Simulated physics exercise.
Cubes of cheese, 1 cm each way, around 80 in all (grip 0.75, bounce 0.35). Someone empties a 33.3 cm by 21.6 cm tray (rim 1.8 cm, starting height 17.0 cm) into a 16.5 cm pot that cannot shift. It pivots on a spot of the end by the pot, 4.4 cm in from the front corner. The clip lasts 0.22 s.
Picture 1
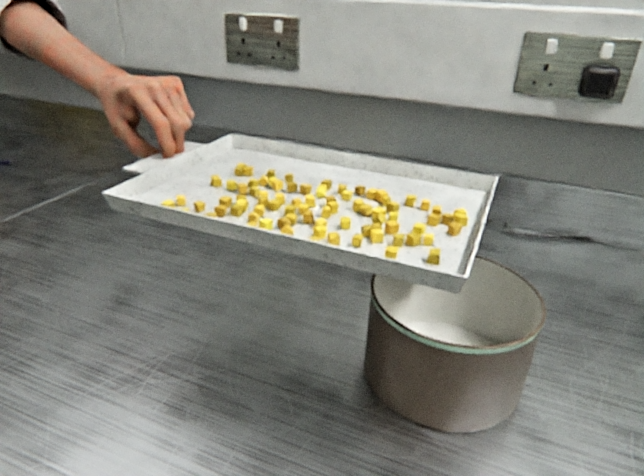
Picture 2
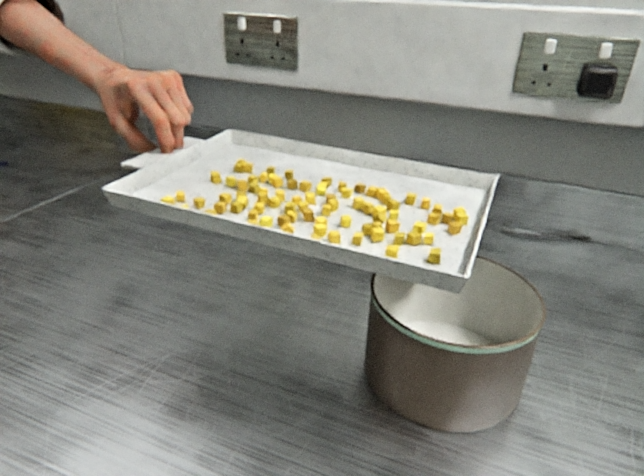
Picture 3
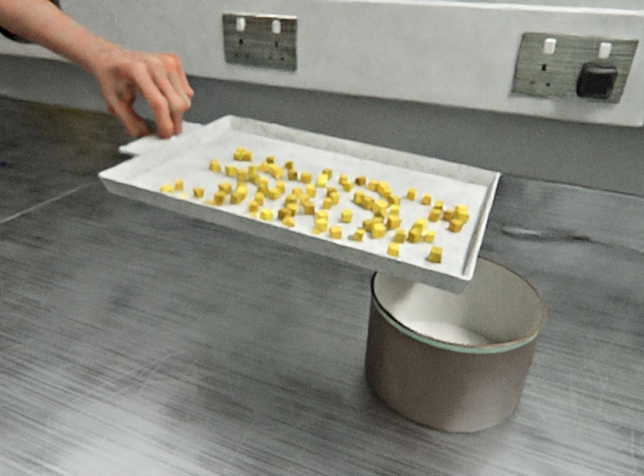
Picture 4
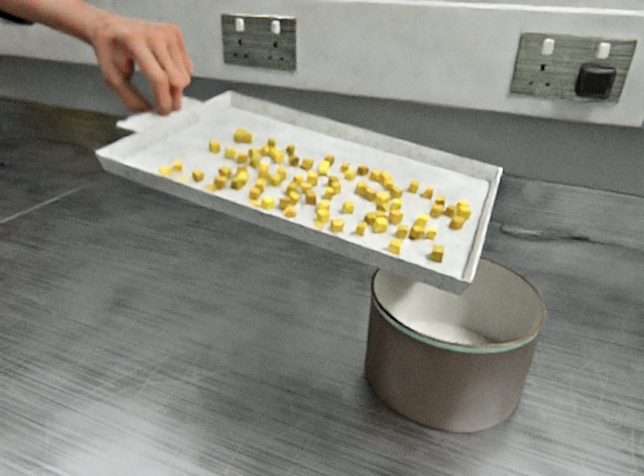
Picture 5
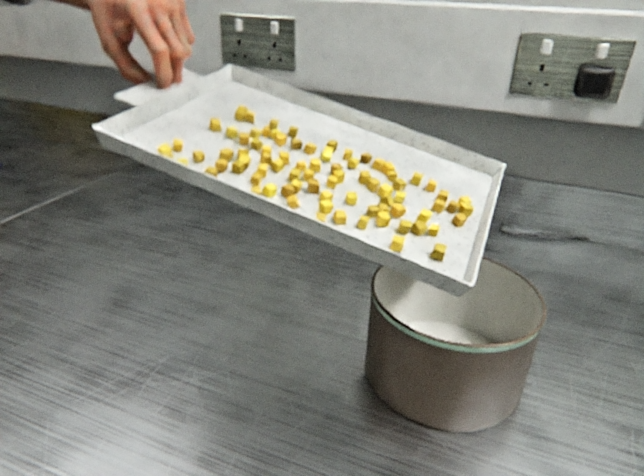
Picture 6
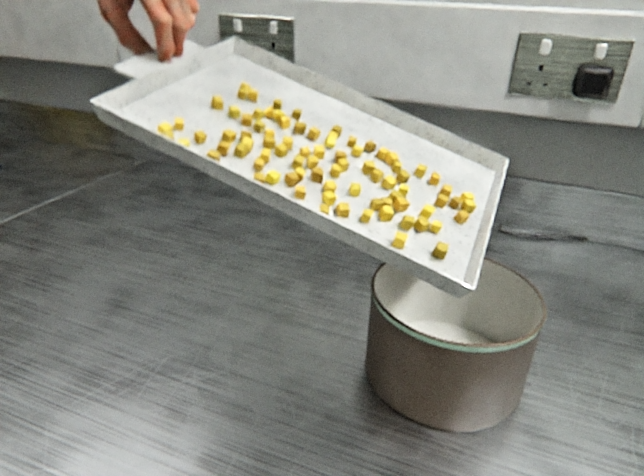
At first, a hand holds the left end of a white tray scattered with small yellow cubes, nearly level above a grey worktop, its right end over a round pot. Then the hand raises the left end steadily, so the tray slopes down toward the pot, the cubes still spread across it.
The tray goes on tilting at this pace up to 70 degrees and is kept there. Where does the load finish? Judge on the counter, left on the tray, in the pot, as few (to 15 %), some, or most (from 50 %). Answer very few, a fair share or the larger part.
Counter the larger part, tray a fair share, pot very few.
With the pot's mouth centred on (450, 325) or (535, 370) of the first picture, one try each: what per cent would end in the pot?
Some 25 and 65 per cent.
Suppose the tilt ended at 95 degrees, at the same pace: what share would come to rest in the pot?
In that case some 0 per cent.
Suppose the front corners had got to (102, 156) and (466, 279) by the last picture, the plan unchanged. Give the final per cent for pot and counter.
Pot 0, counter 45.
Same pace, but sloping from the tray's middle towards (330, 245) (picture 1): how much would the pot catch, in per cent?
About 0 per cent.
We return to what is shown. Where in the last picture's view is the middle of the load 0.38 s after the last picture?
Near (435, 206).
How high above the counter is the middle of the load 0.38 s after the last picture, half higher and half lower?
Some 22 cm.
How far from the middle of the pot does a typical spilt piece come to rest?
Some 22 cm.
Then, 0.23 s after the last picture, tilt 45 degrees; the tray holds 100 %, the pot 0 %.
Then, 0.38 s after the last picture, tilt 63 degrees; the tray holds 100 %, the pot 0 %.
Then, 0.65 s after the last picture, tilt 70 degrees; the tray holds 35 %, the pot 0 %.
In the end, counter 70 %, tray 30 %, pot 0 %.
